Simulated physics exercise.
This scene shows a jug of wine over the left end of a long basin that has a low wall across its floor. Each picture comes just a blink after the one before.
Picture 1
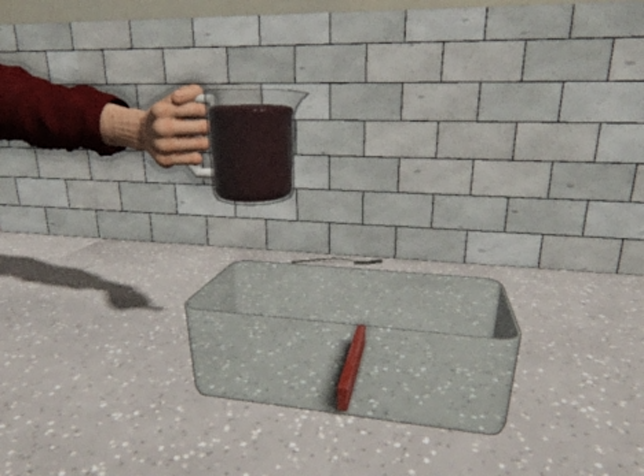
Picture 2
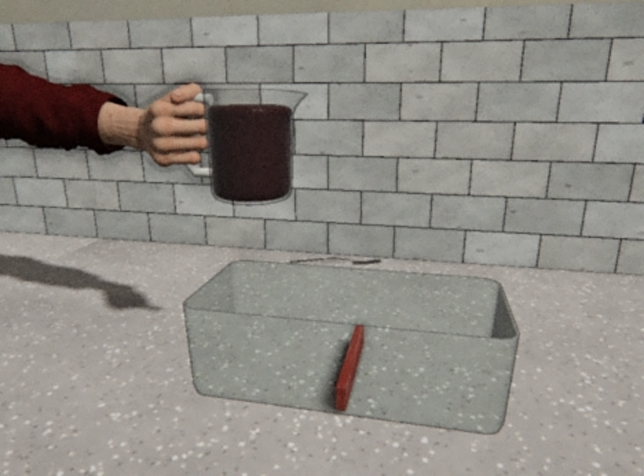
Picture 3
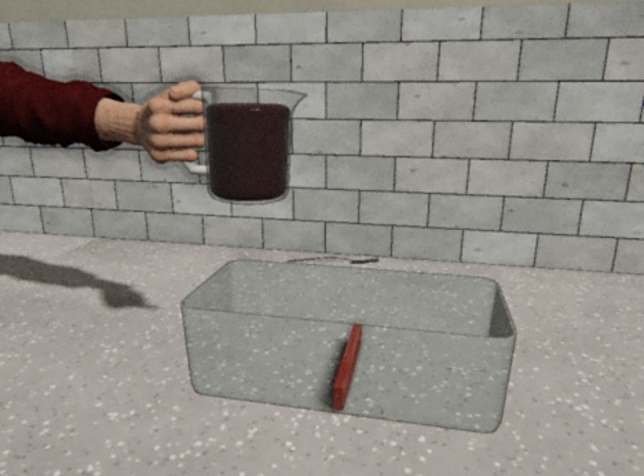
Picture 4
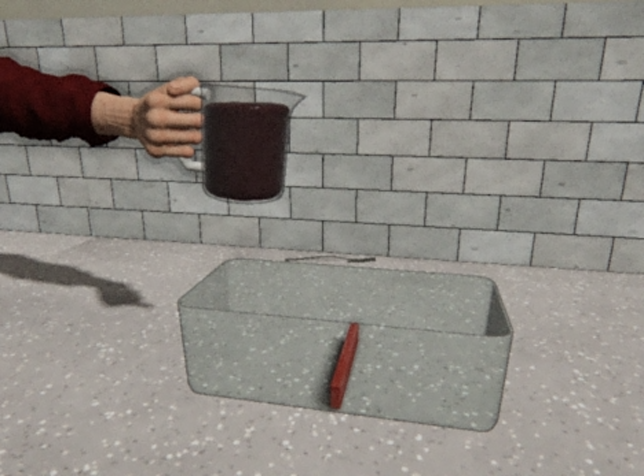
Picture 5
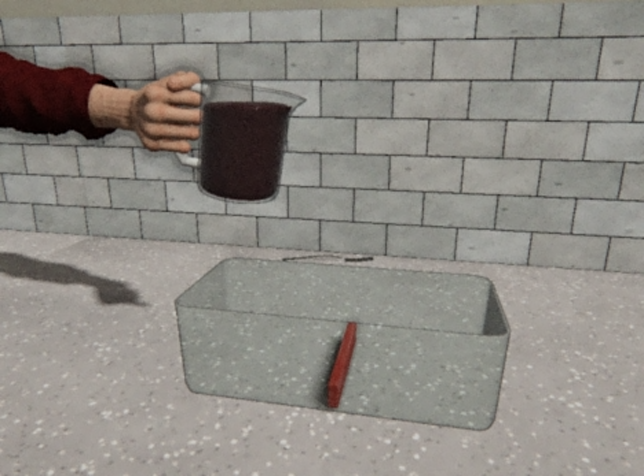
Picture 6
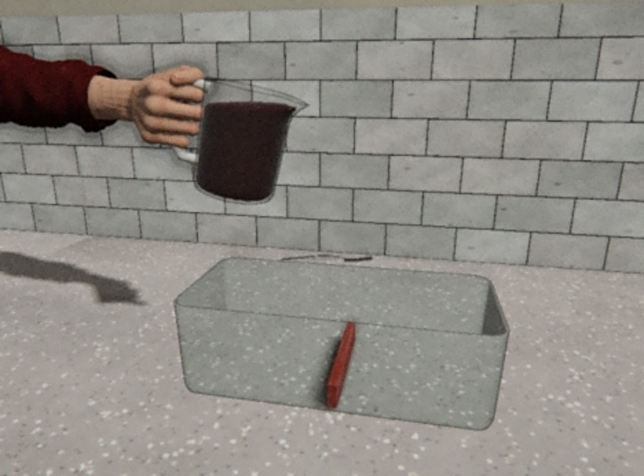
Above a clear basin with a low red wall, a hand slightly tilts a jug of dark liquid rightward.
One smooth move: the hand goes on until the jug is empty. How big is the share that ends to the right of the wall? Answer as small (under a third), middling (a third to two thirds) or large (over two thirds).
Large, over two thirds.
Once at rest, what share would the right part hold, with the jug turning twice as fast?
About 85 per cent.
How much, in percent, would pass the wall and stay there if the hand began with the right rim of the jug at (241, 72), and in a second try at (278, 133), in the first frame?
In turn 10 and 30 in a hundred.
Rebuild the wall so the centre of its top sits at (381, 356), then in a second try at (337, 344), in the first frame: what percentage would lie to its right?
50 %, then 95 %.
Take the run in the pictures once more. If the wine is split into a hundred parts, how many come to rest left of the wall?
15 %.
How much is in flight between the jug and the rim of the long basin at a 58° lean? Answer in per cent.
Near 10 in a hundred.
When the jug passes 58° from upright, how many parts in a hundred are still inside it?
About 85 %.
A moment on, the jug is tipped part way and 84 per cent is still to pour, 0 is left of the wall and 4 right of it.
Next, the jug is tipped on its side and 38 per cent is still to pour, 1 is left of the wall and 40 right of it.
Then the jug is tipped on its side and 7 per cent is still to pour, 7 is left of the wall and 80 right of it.
Later the jug is tipped on its side and 1 per cent is still to pour, 13 is left of the wall and 84 right of it.
Finally, 14 per cent lies left of the wall, 84 right of it and 2 outside.
